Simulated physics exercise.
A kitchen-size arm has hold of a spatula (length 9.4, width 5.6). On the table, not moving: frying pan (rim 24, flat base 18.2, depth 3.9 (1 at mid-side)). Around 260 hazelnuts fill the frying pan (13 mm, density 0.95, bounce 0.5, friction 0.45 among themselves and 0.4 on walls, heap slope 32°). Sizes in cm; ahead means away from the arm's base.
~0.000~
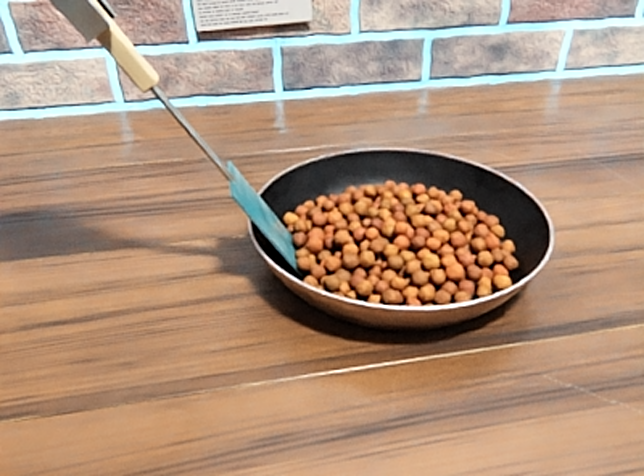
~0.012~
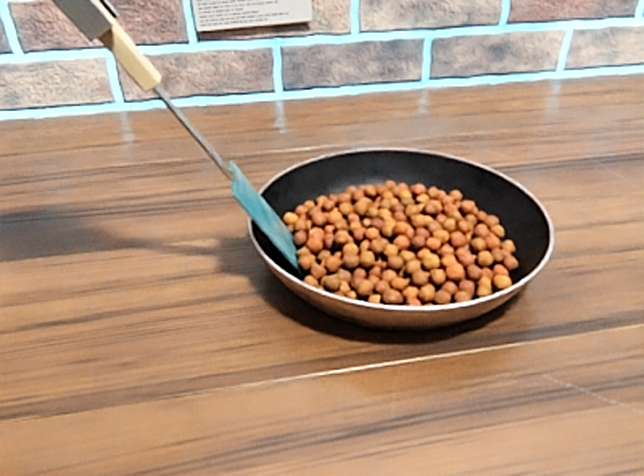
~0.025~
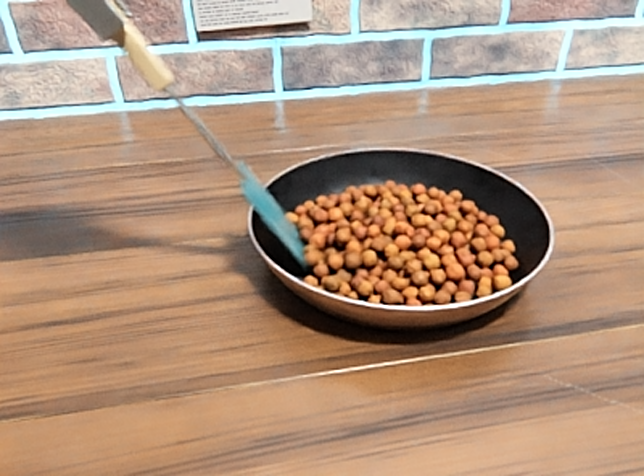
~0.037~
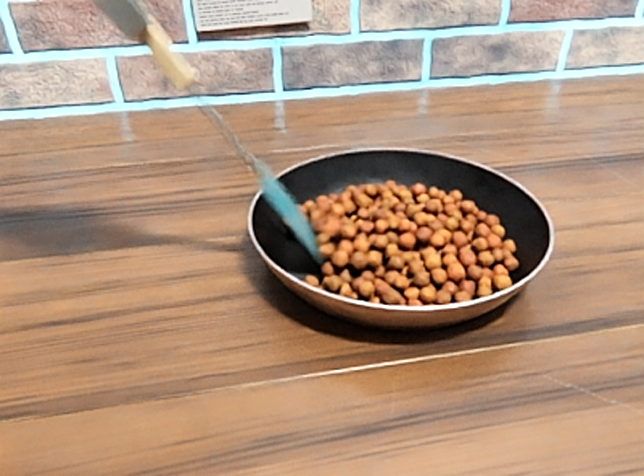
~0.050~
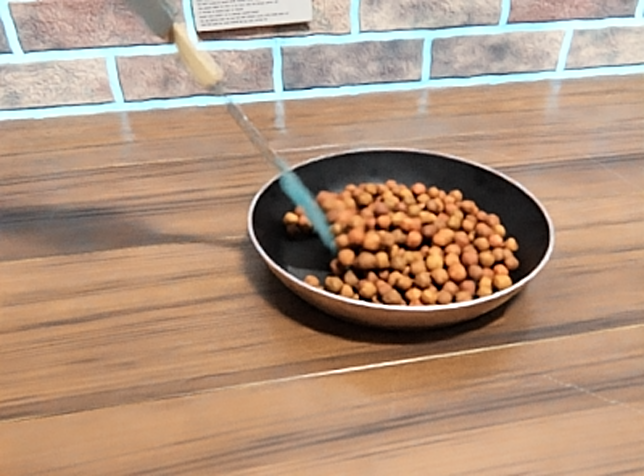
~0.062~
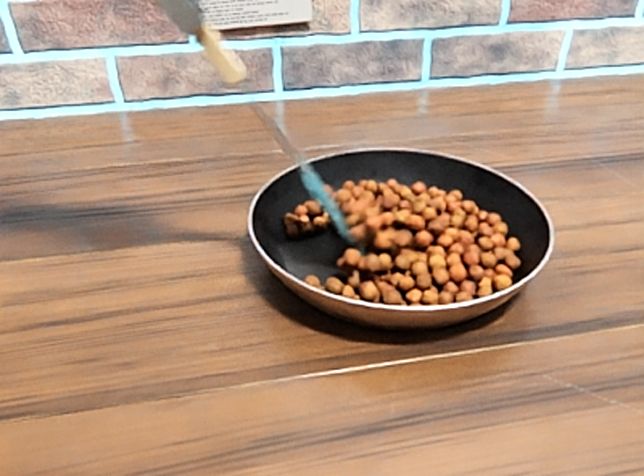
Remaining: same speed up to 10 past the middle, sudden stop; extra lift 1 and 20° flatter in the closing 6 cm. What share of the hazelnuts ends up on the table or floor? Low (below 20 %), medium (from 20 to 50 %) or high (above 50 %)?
On the table or floor the share is medium, from 20 to 50 %.
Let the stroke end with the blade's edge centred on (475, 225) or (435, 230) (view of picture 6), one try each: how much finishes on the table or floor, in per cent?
About 10 and 5 per cent.
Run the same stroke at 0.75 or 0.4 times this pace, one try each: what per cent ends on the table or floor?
About 20 and 10 per cent.
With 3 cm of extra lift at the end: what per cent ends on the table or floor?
About 30 per cent.
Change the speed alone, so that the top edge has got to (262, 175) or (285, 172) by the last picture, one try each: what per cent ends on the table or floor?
Some 10 and 25 per cent.
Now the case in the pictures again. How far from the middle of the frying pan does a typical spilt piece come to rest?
Roughly 30 cm.
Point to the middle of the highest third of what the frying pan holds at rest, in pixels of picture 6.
Near (438, 216).
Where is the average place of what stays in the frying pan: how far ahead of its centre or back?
Roughly 2.0 cm ahead.
By 0.09 s, sloping 59°, highest piece 7 above the table; 262 in the frying pan.
By 0.12 s, sloping 54°, highest piece 9 above the table; 262 in the frying pan.
By 0.34 s, sloping 39°, highest piece 15 above the table; 191 in the frying pan, 46 on the table or floor, 25 on the blade or in flight.
By 1.39 s, sloping 39°, highest piece 4 above the table; 190 in the frying pan, 72 on the table or floor.
Final count, 190 in the frying pan, 72 on the table or floor. That is 27 % on the table or floor.
